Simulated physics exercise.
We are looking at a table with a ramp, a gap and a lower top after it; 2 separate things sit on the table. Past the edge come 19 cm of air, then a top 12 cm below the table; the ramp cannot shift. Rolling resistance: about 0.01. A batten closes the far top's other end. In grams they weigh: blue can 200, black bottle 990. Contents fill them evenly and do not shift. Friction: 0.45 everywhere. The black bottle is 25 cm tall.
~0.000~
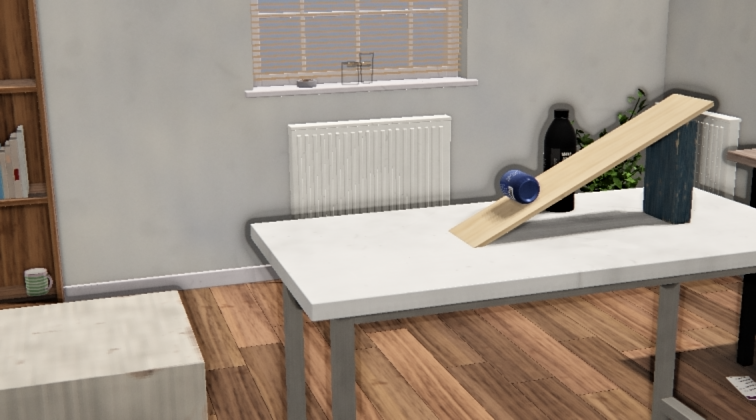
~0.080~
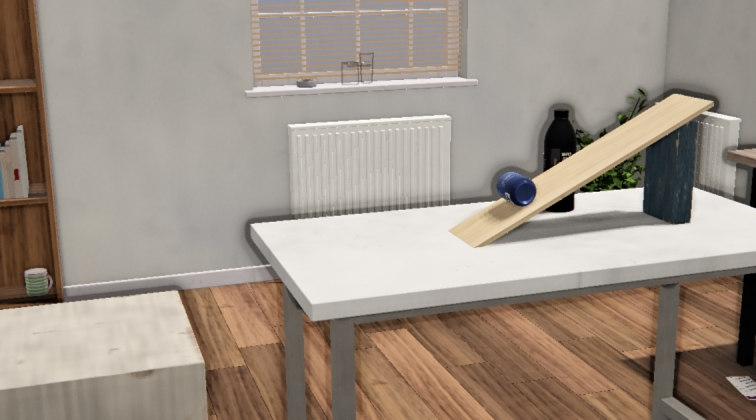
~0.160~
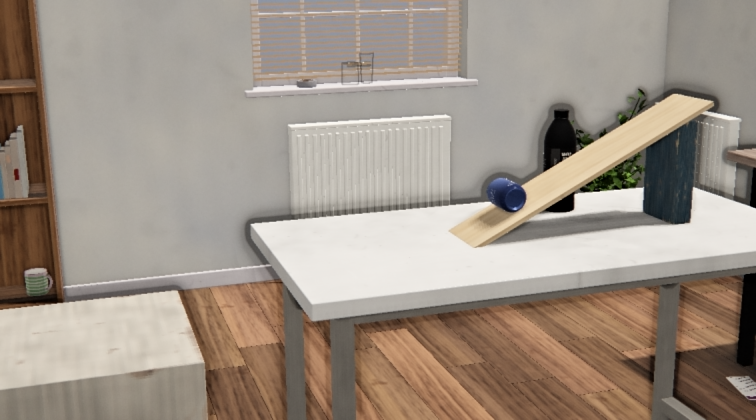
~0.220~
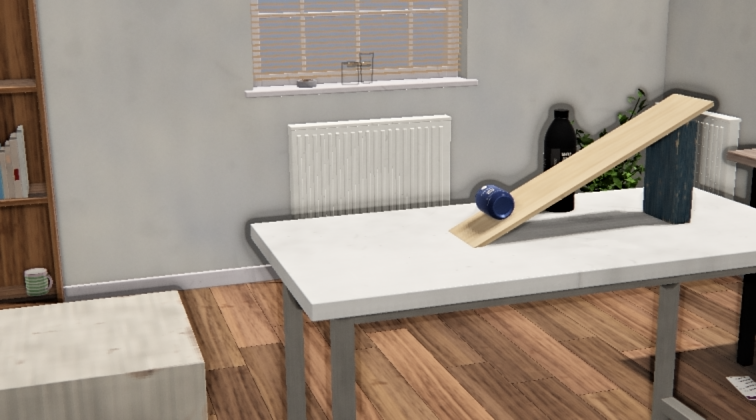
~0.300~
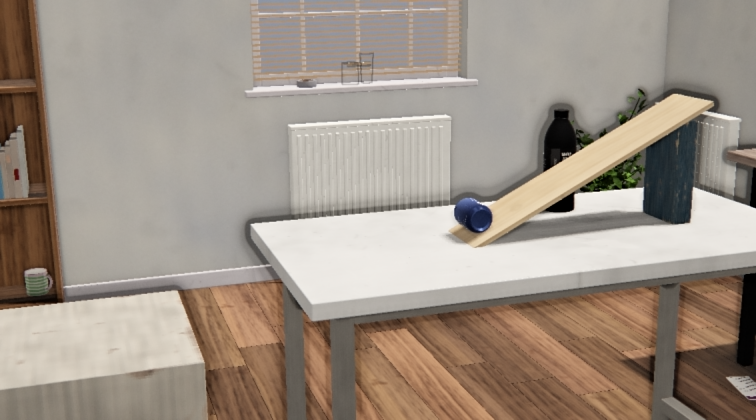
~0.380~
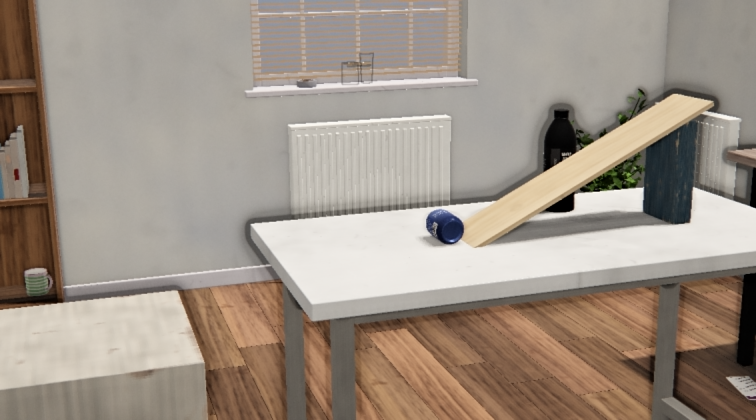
A blue can rolled down a sloping wooden board to the left, slowly at first and then faster, and moved off its low end onto the white tabletop, while a black bottle stood still behind.
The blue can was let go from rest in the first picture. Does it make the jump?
It drops into the gap.
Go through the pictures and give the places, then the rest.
In the first frame, 57 cm to the edge; blue can (520, 187).
In the second frame, 56 cm to the edge; blue can (517, 189).
In the third frame, 53 cm to the edge; blue can (507, 195).
In the fourth frame, 51 cm to the edge; blue can (495, 202).
In the fifth frame, 45 cm to the edge; blue can (473, 216).
In the sixth frame, 38 cm to the edge; blue can (445, 227).
Around 0.58 s, 20 cm to the edge; blue can near (368, 234).
Around 0.98 s, 14 cm past the table's edge; blue can near (211, 312).
Around 1.18 s, down in the gap.
Finally (1.5 s), down in the gap; black bottle still in place (within 8 cm).
